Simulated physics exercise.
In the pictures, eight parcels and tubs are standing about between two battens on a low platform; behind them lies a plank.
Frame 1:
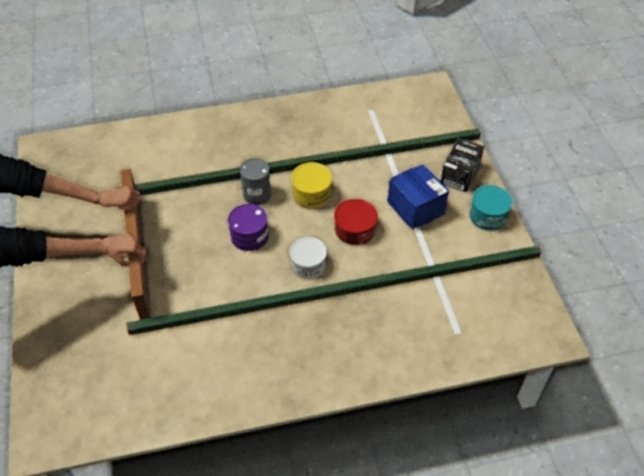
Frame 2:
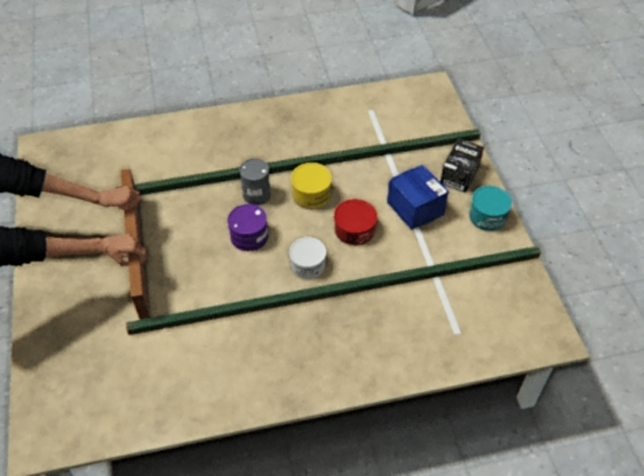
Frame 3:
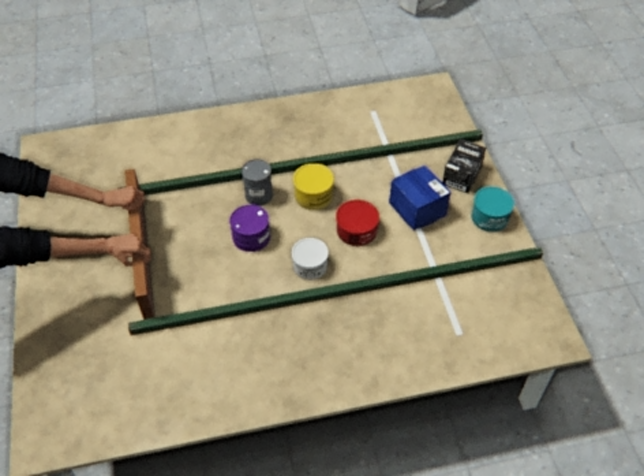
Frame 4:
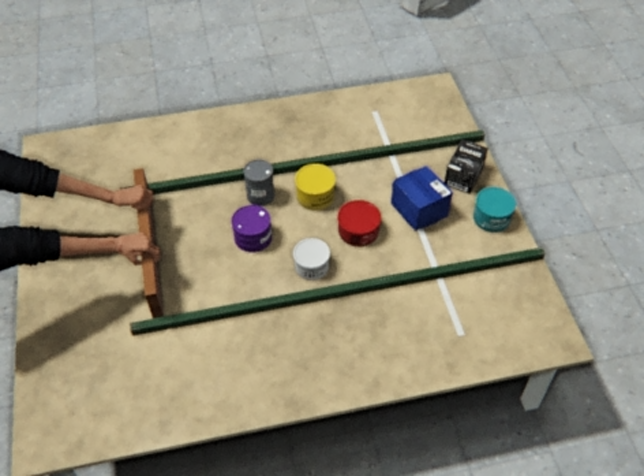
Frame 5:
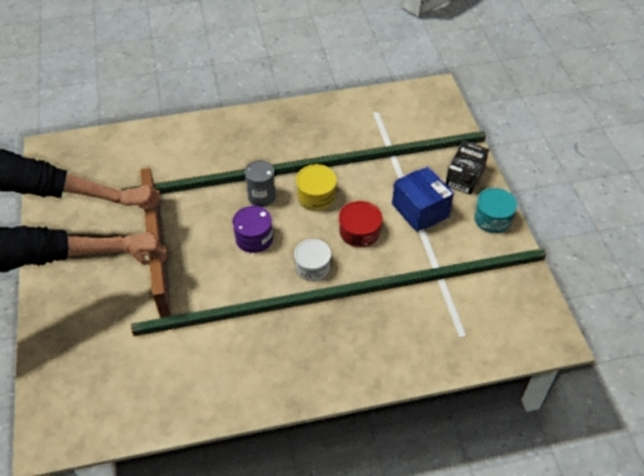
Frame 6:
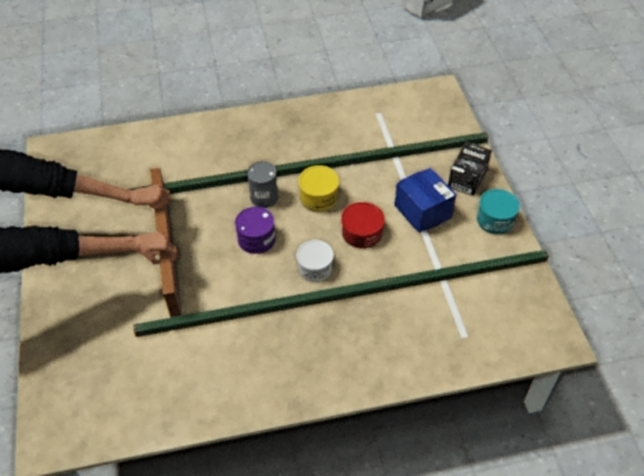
On a low platform on a paved floor, eight tubs and boxes stand between two green battens, some near or beyond a white tape line. Two hands grip a brown plank at the left end, holding it nearly still at first, then push it slowly a short way right, while the objects stay in place, untouched.
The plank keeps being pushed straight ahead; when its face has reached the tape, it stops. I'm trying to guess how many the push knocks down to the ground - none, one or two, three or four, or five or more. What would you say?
The number sent down is nothing.
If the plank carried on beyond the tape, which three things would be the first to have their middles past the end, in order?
Sequence: Turquoise pail, then black box, then blue parcel.
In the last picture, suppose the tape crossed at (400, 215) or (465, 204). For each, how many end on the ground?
In order, 0 and 3.
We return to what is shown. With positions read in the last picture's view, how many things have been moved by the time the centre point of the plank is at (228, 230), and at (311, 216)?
First 0, after that 5.
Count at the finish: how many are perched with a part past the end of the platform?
It's 2.
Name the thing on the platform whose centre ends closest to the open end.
The turquoise pail finishes nearest.
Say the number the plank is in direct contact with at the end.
At rest, 3 are in contact.
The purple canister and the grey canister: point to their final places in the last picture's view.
Final positions - purple canister around (436, 203), grey canister around (415, 157).
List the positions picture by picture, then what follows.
The first picture shows turquoise pail (490, 208); black box (462, 165); blue parcel (417, 197); plank (136, 243); tape (409, 209).
The second picture shows black box (462, 165); yellow pail (312, 187).
The third picture shows blue parcel (419, 198); plank (139, 243).
The fourth picture shows turquoise pail (494, 210); purple canister (252, 229).
The fifth picture shows black box (467, 167); red pail (360, 224).
The sixth picture shows turquoise pail (498, 212); black box (470, 168); blue parcel (425, 200); plank (165, 241); tape (417, 212).
Early on, none off yet; turquoise pail at rest near (498, 212); black box at rest near (470, 168); blue parcel at rest near (425, 200).
A while later, none off yet; turquoise pail at rest near (498, 212); black box at rest near (470, 168); blue parcel moving near (426, 200).
Finally, the number that fall off is zero.
